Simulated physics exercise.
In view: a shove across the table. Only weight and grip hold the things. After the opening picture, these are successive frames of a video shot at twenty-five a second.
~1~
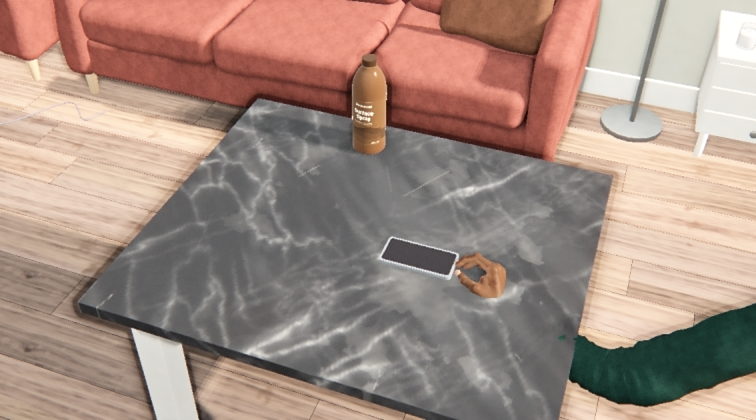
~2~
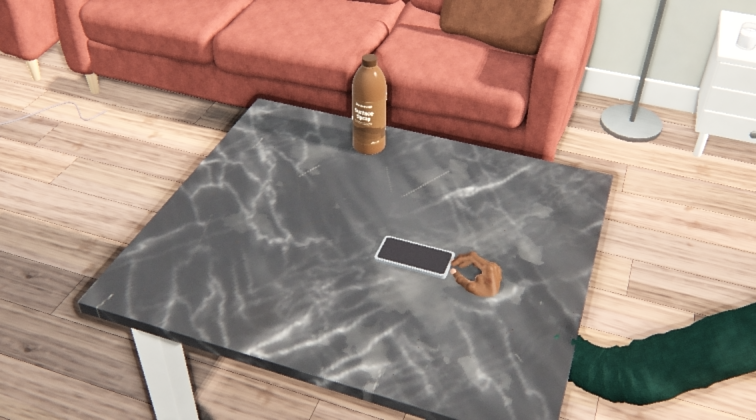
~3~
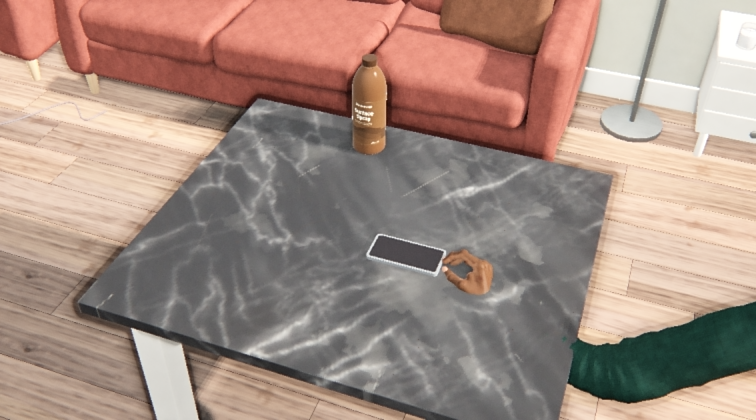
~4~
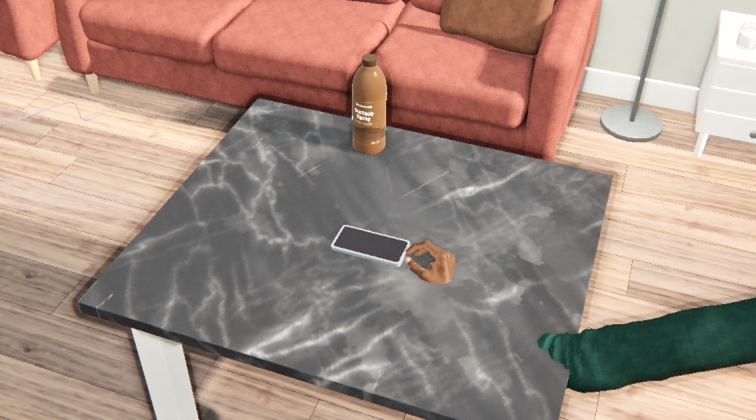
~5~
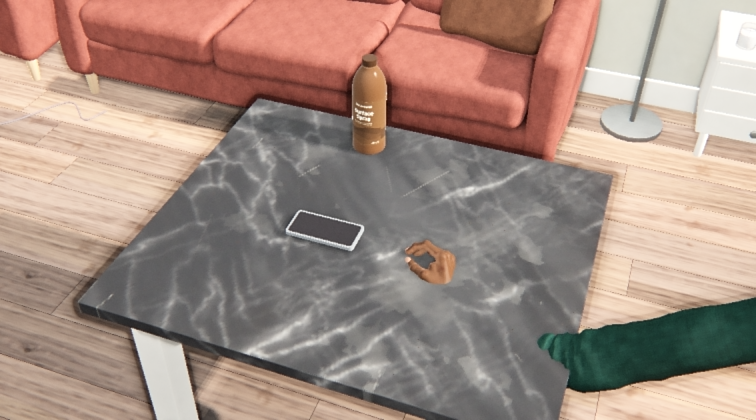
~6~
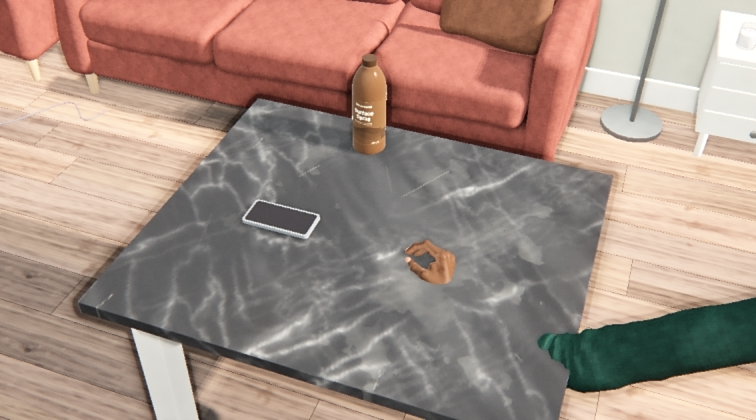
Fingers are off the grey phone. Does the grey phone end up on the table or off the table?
The grey phone falls off the table.
Then, 0.10 s later than the last frame, grey phone moved well along near (187, 192).
Then, 0.30 s later than the last frame, grey phone now off the table.
Then, 0.40 s later than the last frame, things are still on the move.
Then, 0.50 s later than the last frame, as before.
When it is over, off the table, grey phone.
